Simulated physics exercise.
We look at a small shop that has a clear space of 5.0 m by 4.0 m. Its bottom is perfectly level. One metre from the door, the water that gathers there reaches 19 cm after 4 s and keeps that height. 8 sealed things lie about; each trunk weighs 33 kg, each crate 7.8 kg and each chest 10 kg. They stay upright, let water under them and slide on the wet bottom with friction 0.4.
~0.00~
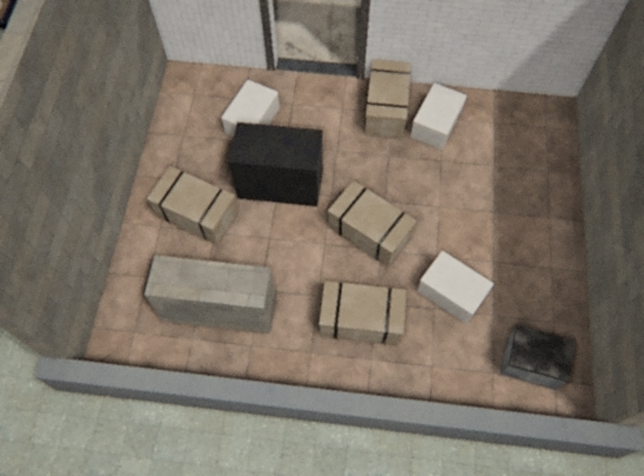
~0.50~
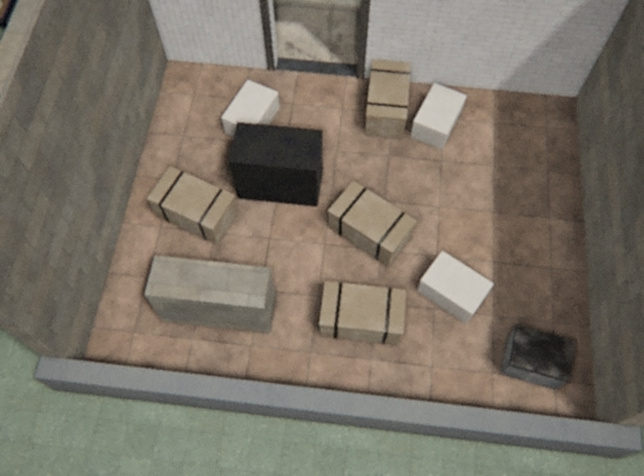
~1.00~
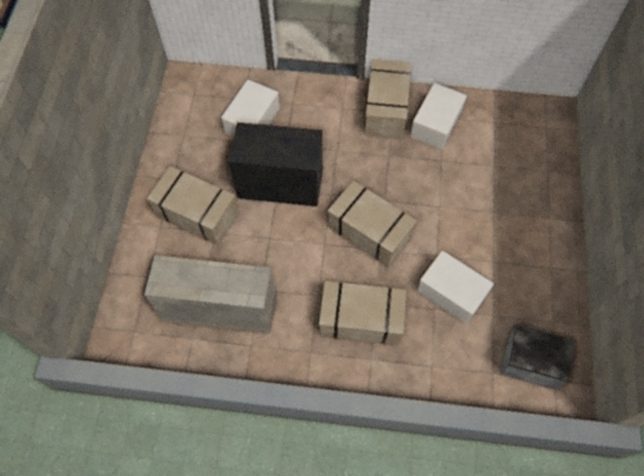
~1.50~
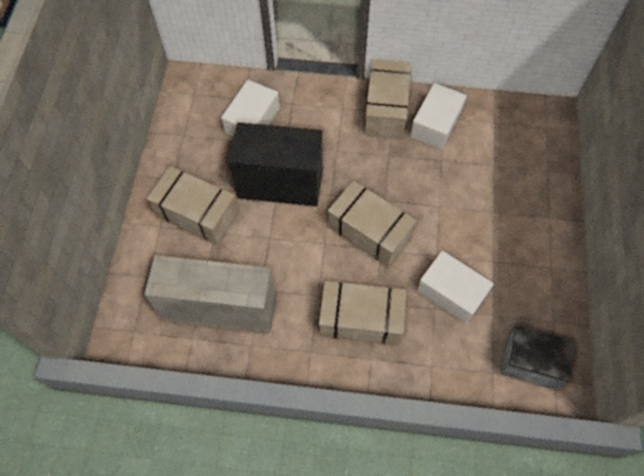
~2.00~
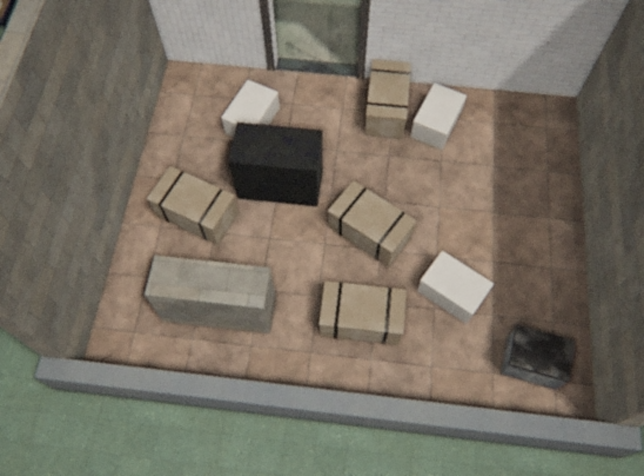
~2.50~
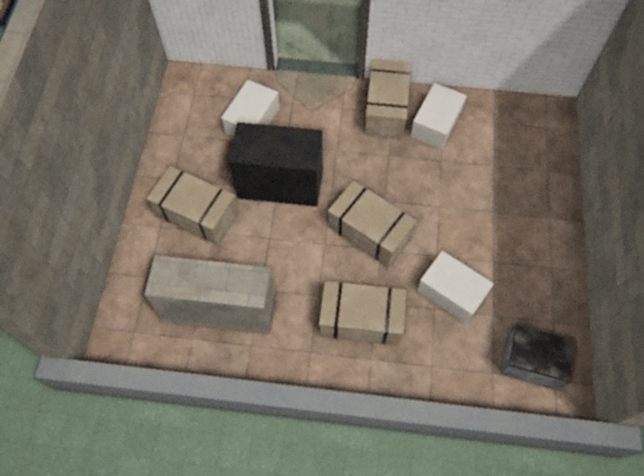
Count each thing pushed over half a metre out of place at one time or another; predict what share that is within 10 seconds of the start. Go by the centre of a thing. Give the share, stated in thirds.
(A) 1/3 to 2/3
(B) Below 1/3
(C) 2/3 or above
Below 1/3.
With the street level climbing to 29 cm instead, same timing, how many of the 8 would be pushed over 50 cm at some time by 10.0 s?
I count 4 of them in that case.
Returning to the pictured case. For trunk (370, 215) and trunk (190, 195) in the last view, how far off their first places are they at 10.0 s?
0 cm, 0 cm.
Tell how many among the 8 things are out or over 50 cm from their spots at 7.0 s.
The number I get is 1.
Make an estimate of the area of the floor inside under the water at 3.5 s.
The covered patch comes to about 2.0 m2.
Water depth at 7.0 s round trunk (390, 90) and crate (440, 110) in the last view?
Around 3 cm and 0 cm.
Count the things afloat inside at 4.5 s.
Count at that moment: 0.
After 3.5 s 0 of 8 are over 50 cm from their spots; 0 afloat.
After 4.5 s 0 of 8 are over 50 cm from their spots; 0 afloat.
After 7.0 s 1 of 8 are over 50 cm from their spots; 1 afloat.
After 10.0 s 0 of 8 are over 50 cm from their spots, and 1 have been at some point; 1 afloat.
